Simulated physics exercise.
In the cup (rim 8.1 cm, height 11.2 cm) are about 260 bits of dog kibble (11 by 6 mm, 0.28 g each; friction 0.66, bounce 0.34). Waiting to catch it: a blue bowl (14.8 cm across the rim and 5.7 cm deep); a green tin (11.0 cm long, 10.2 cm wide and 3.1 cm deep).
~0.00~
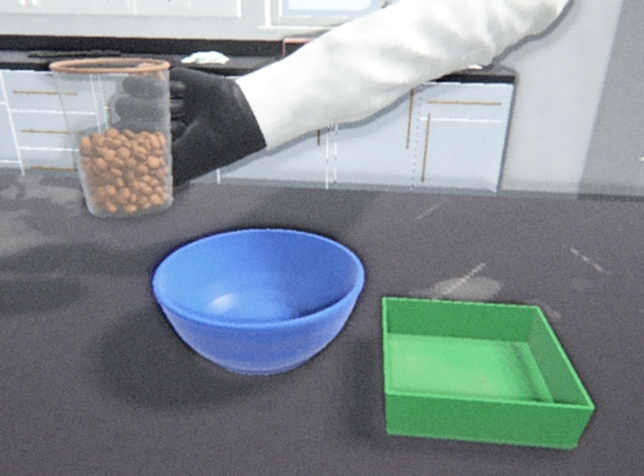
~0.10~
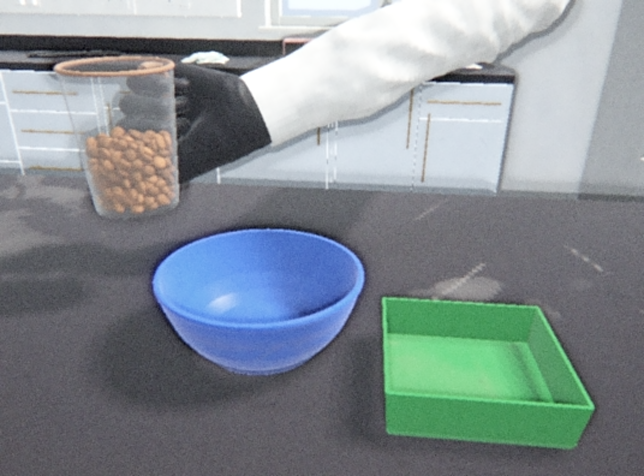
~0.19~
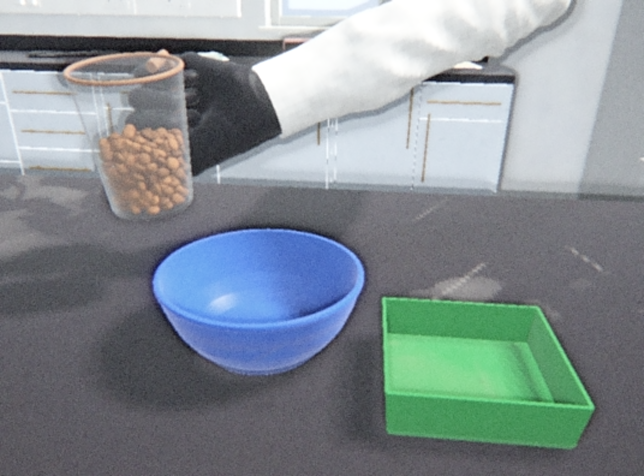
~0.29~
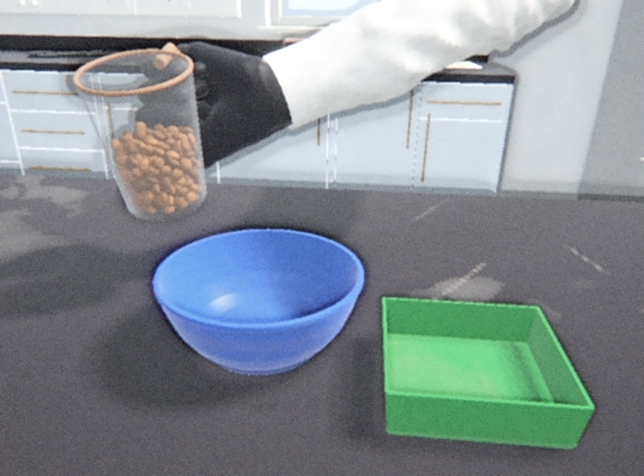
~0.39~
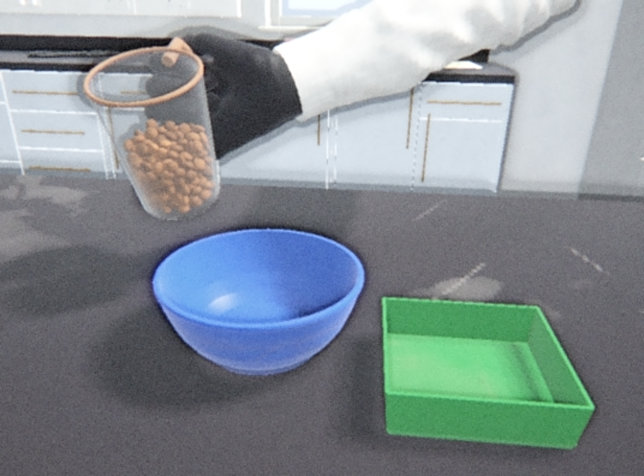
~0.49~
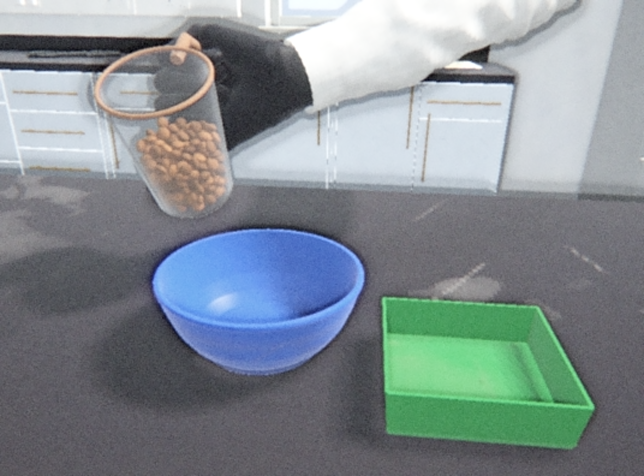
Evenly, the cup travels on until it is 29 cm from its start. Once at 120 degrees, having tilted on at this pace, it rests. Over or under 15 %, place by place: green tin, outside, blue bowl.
Green tin: Over, outside: Over, blue bowl: Over.
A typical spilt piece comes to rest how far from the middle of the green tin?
About 8 cm.
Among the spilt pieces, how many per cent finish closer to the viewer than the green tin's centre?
About 30 per cent.
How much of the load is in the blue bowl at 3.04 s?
Some 35 in a hundred by then.
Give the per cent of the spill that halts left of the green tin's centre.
I'd estimate some 100 per cent.
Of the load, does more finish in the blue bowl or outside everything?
When it all settles, the bigger part is in the blue bowl.
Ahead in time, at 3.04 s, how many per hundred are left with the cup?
I'd guess roughly 0 per cent.
After 1.25 s, tilt 78 degrees; cup 100 %; middle of all pieces near (282, 149).
After 1.89 s, tilt 119 degrees; blue bowl 15 %, cup 80 %; middle of all pieces near (352, 190).
Then, at 2.48 s, tilt 120 degrees; outside 25 %, blue bowl 35 %, green tin 40 %; middle of all pieces near (356, 347).
Then, at 3.04 s, tilt 120 degrees; outside 25 %, blue bowl 35 %, green tin 40 %; middle of all pieces near (356, 348).
By 3.3 s all is still; outside 25 %, blue bowl 35 %, green tin 40 %, cup 0 %.
